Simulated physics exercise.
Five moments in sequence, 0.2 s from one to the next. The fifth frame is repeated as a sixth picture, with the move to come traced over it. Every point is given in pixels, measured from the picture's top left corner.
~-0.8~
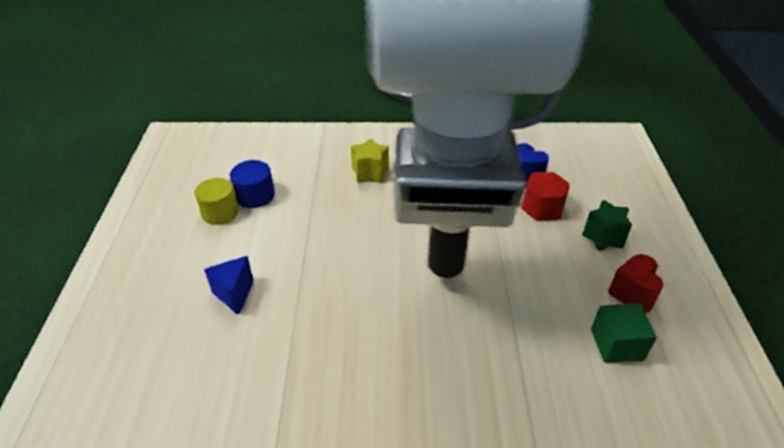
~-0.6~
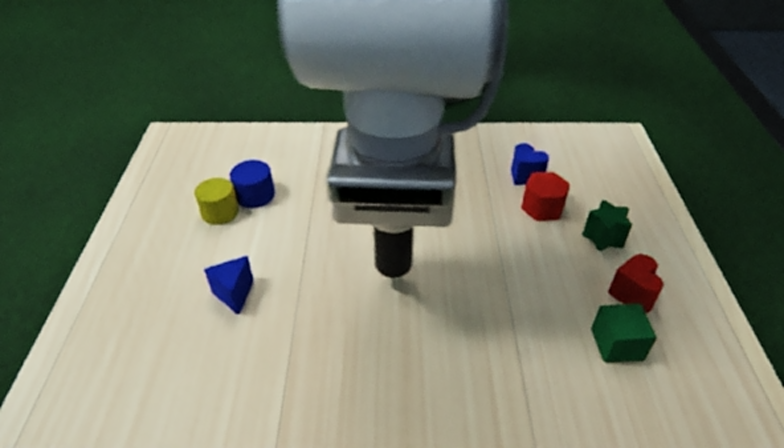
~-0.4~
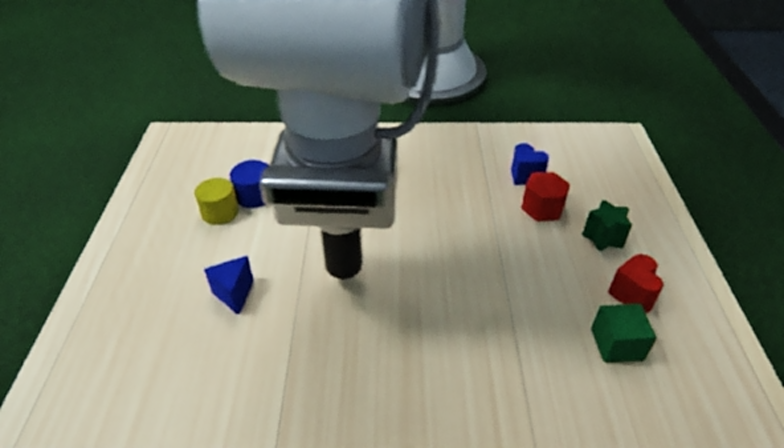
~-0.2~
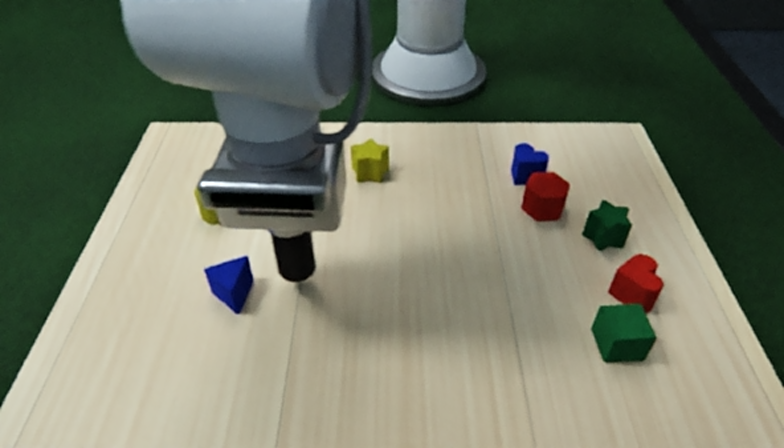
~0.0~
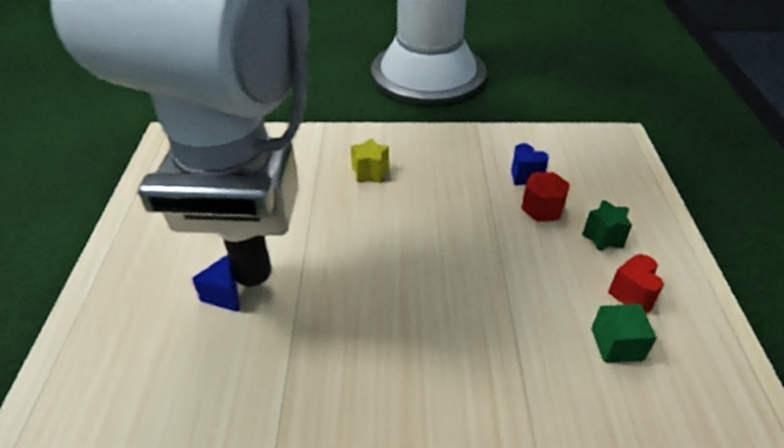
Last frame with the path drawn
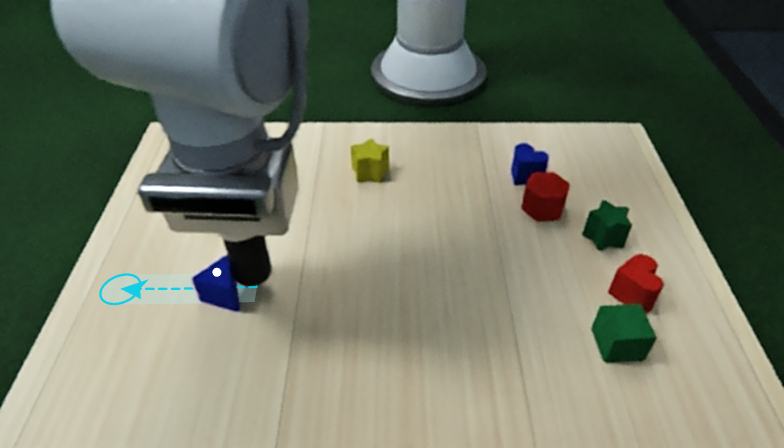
A robotic arm with a dark, rod-shaped tip sweeps left across a pale wooden board, passing in front of a yellow star while the scattered red, green, blue and yellow blocks stay put. It then reaches the blue three-sided block on the left and nudges it slightly further left.
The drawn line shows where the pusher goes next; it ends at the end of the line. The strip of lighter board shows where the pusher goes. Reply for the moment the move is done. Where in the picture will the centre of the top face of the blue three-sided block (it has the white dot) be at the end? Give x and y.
Put as a pixel place, it's (140, 292).
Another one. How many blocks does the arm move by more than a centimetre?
The number of blocks that move over 1 cm is one.
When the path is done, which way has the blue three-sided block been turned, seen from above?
From overhead, anticlockwise.
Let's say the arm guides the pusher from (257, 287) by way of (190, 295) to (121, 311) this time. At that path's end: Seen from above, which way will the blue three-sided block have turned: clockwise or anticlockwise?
Anticlockwise.
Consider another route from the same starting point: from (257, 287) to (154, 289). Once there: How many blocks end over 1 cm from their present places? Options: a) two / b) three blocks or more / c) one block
c
The line goes from (257, 287) to (121, 289); the dot is on the blue three-sided block.
What follows on the original path. One third of the way, pusher (206, 275); blue three-sided block (171, 281), turned 30° anticlockwise.
Two thirds of the way, pusher (160, 275); blue three-sided block (141, 291), turned 65° anticlockwise.
At the end, pusher (114, 275); blue three-sided block (140, 292), turned 70° anticlockwise.
